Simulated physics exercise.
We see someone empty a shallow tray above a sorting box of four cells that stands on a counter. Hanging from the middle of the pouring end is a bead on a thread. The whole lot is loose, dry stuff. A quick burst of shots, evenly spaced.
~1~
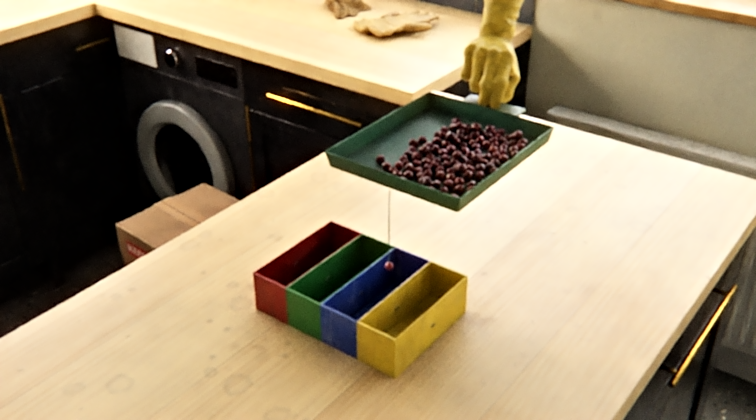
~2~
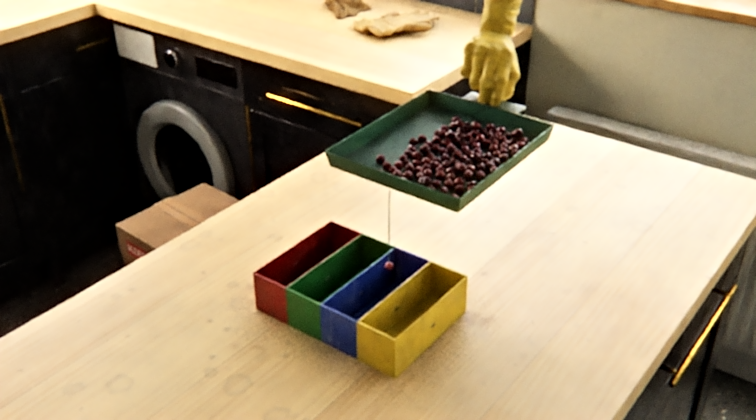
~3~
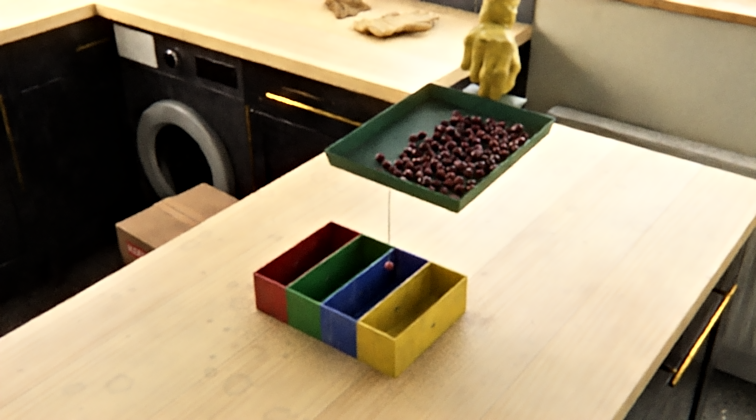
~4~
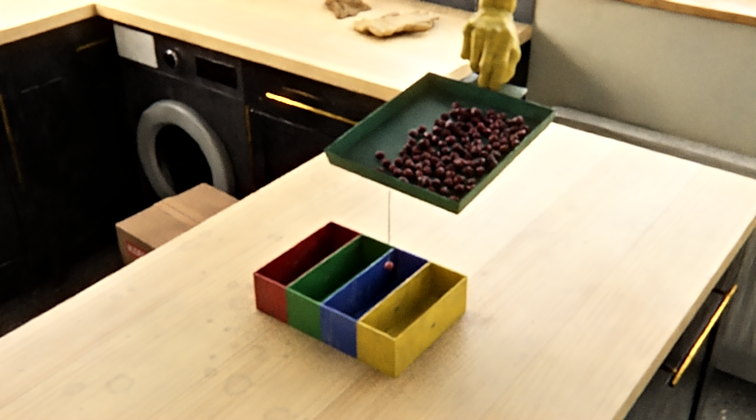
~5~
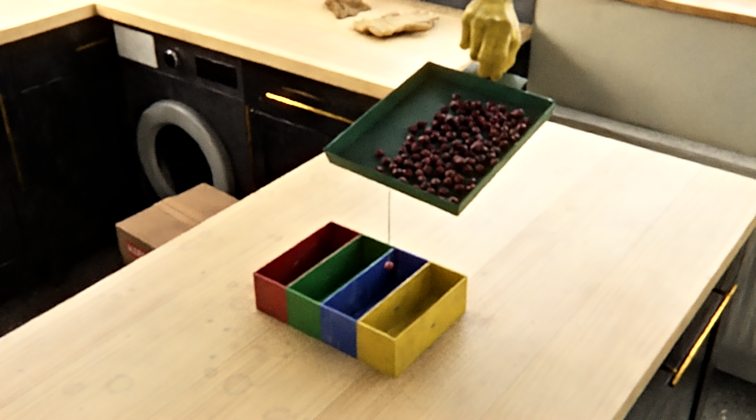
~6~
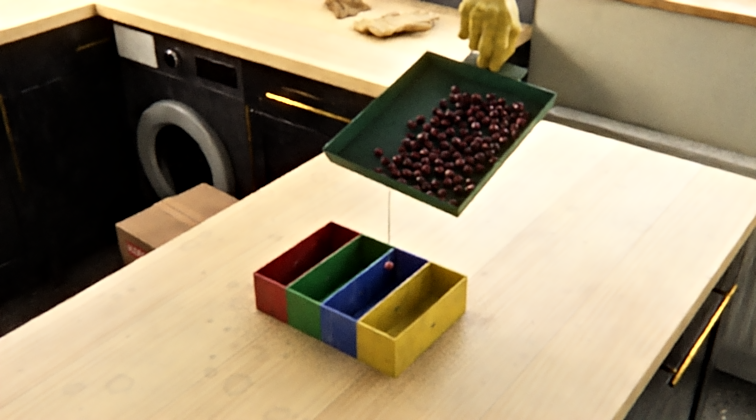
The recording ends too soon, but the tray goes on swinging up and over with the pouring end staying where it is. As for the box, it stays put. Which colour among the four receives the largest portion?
Yellow.
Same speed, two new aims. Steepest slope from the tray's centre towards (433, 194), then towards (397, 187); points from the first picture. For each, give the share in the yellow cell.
Lab note: Try 1 = 30 %, try 2 = 30 %.
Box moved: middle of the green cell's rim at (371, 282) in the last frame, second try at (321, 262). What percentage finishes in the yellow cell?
That makes 50 per cent, followed by 20 per cent.
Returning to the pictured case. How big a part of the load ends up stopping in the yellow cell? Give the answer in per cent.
That share works out at some 30 %.
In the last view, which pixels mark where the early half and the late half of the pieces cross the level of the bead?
I'd put it at roughly (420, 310), and after that at roughly (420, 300).
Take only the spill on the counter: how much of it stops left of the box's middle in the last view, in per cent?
Around 20 per cent, I reckon.
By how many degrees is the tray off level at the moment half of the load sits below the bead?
Roughly 105 degrees of tilt.
Shortly afterwards, tray tipped steeply; the whole lot on the tray.
Next, tray tipped past a quarter turn; near half on the tray; only a few in the blue cell; only a few in the yellow cell; only a few in the green cell; near half falling or outside the box.
Some moments later, tray tipped past a quarter turn; near a quarter in the yellow cell; a little in the blue cell; only a few in the green cell; only a few in the red cell; near half falling or outside the box.
In the end, tray tipped past a quarter turn; near a quarter in the yellow cell; a little in the blue cell; only a few in the green cell; only a few in the red cell; near half outside the box.
